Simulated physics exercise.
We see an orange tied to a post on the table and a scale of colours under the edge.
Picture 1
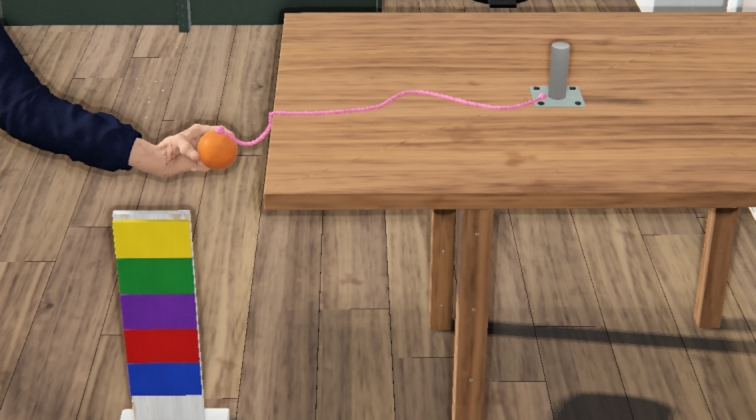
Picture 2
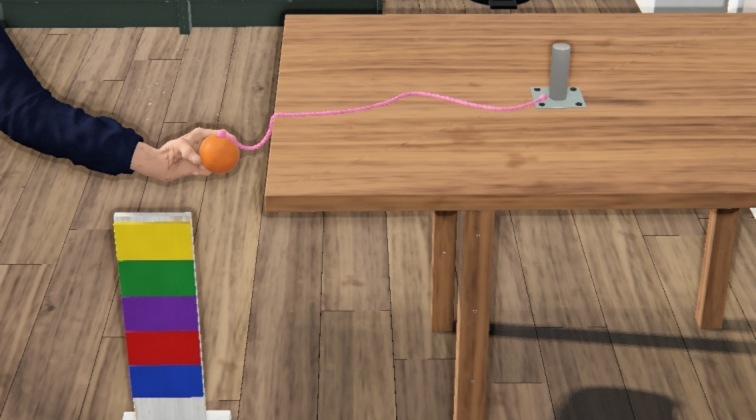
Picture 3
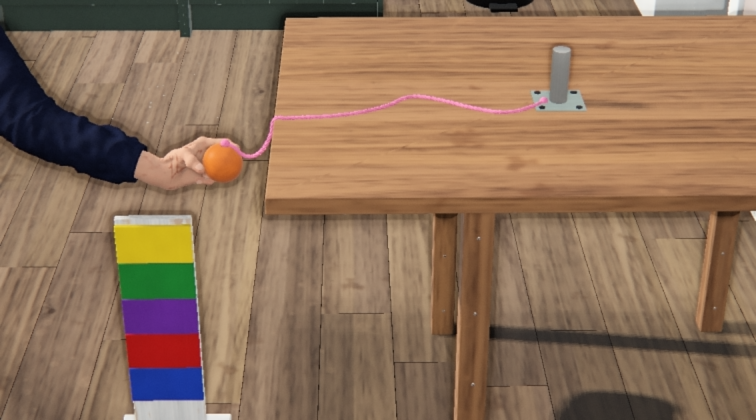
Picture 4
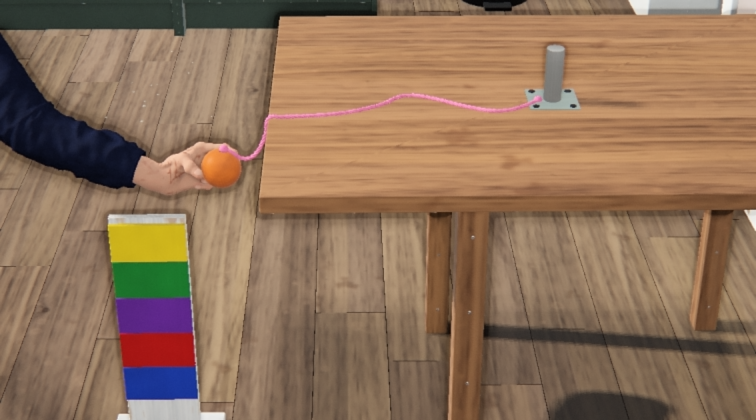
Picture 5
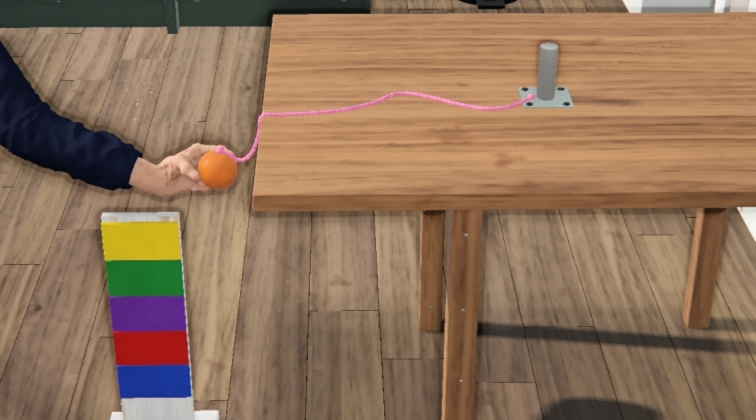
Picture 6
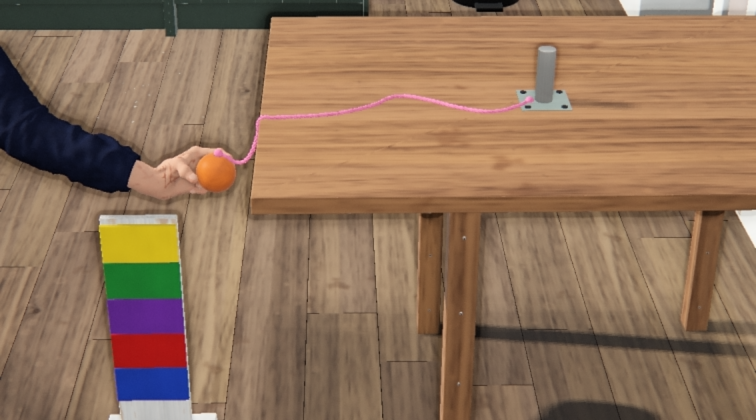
A hand in a dark blue sleeve reaches in from the left, holding an orange ball beside a wooden table, seen from slightly above in a room with a plank floor. A slack pink cord runs from the ball across the tabletop to a grey post, and a yellow, green, purple, red and blue scale stands below the hand. The hand lowers the ball slightly, while the view shifts a little.
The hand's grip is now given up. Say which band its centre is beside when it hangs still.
Its centre is beside the yellow band.
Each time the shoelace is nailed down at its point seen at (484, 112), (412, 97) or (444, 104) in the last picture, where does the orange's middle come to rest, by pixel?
Try one gives (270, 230), try two (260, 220), and try three (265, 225).
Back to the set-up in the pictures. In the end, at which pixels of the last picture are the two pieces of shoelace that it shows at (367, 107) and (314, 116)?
At (337, 108) for the first, at (281, 110) for the second.
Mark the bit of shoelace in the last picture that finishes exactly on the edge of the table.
About (292, 117).
Soon after, orange near (239, 226); level with yellow.
After that, orange near (273, 229); level with yellow.
And then, orange near (280, 230); level with yellow.
In the end, orange near (271, 234); level with yellow. Its centre hangs level with the yellow band.
